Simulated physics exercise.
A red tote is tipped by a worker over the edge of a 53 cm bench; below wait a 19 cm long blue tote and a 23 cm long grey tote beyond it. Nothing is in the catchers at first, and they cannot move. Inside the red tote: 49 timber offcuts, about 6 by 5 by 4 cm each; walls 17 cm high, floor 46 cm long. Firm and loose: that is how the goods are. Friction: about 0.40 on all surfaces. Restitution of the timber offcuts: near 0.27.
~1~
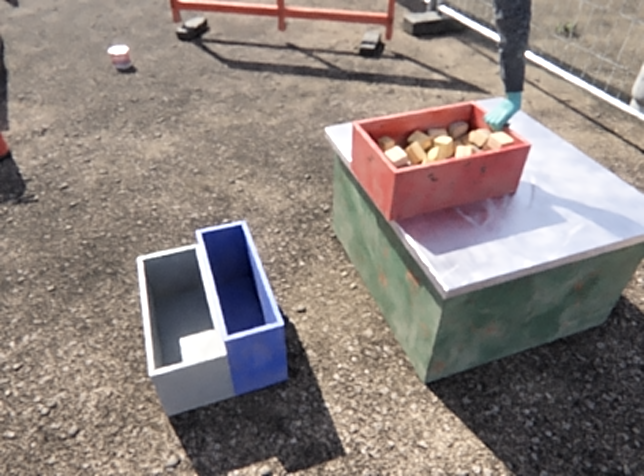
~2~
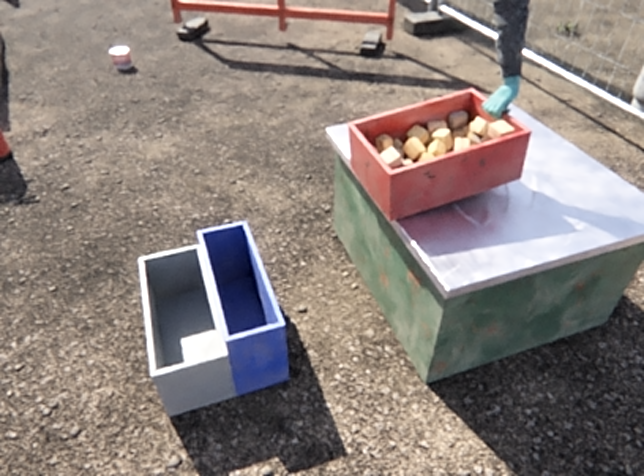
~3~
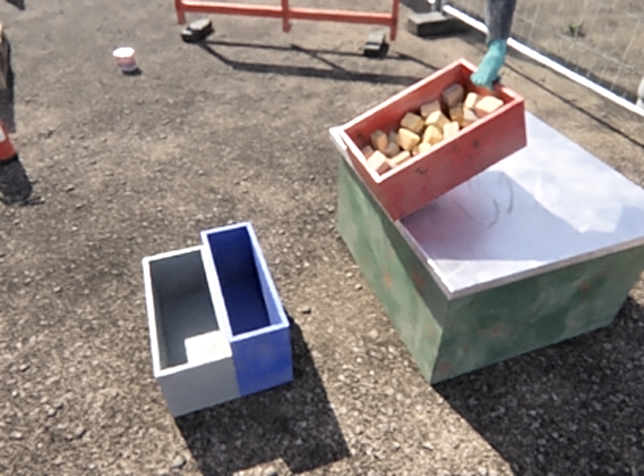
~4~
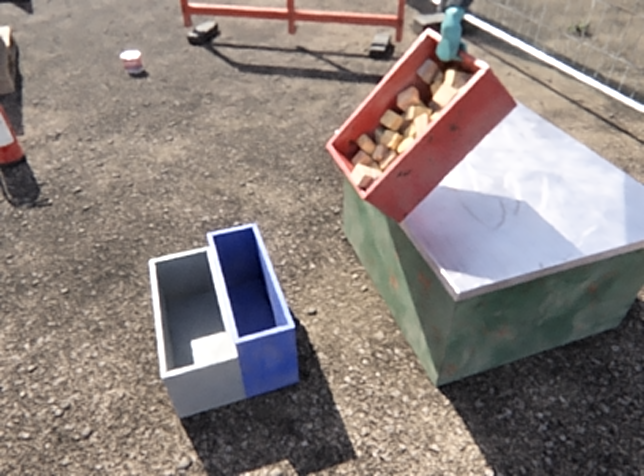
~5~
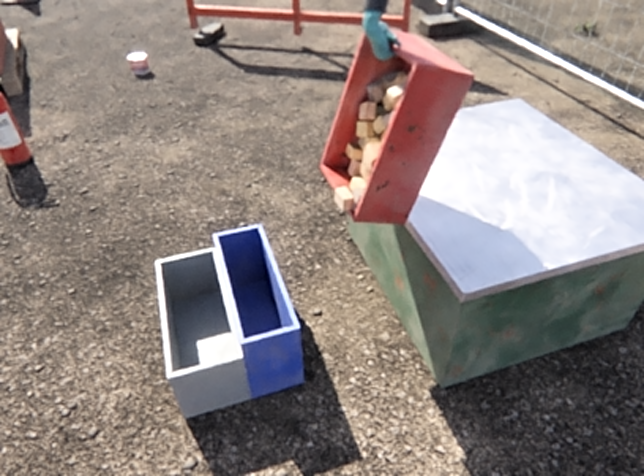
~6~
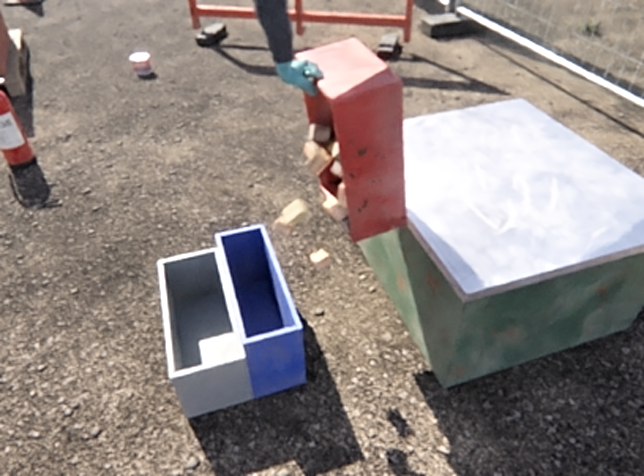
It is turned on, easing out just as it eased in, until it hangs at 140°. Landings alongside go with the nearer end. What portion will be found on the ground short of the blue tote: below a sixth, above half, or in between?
Counting the timber offcuts that land on the ground short of the blue tote, it comes to above half.
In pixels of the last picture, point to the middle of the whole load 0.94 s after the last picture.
Roughly at pixel (305, 318).
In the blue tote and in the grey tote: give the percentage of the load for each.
Estimate: 20 % then 0 %.
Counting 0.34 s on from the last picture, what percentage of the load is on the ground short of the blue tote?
I'd say near 15 per cent at that moment.
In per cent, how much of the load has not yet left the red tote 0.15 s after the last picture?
I'd estimate close to 75 in a hundred.
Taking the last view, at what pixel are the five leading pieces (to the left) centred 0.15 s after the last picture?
Centre: About (261, 265) px.
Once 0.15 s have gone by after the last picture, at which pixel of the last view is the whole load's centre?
Estimated centre in the last picture: (337, 201).
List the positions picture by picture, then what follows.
In the first frame (we follow the rim corner now nearest the camera; the camera pans a little), red tote at (398, 171); blue tote at (228, 338); tilt 0°; nothing out yet.
Red tote at (393, 172); tilt 6°, in the second frame.
Red tote at (381, 178); tilt 22°, in the third frame.
Red tote at (365, 194); tilt 45°, in the fourth frame.
Red tote at (355, 217); tilt 71°, in the fifth frame.
Red tote at (352, 239); blue tote at (246, 341); tilt 97°; 4 out, the lowest offcut at (321, 260), in the sixth frame.
Then, 0.15 s after the last picture, tilt 116°; 36 still in the red tote, 2 in the blue tote, 1 on the ground short of the blue tote and 10 in the air.
Then, 0.34 s after the last picture, tilt 134°; 12 still in the red tote, 7 in the blue tote, 8 on the ground short of the blue tote and 22 in the air.
Then, 0.60 s after the last picture, tilt 140°; 10 in the blue tote, 31 on the ground short of the blue tote and 8 in the air.
When it is over (0.94 s after the last picture), 10 in the blue tote and 39 on the ground short of the blue tote. Asked share, 39 of 49, 80 per cent.
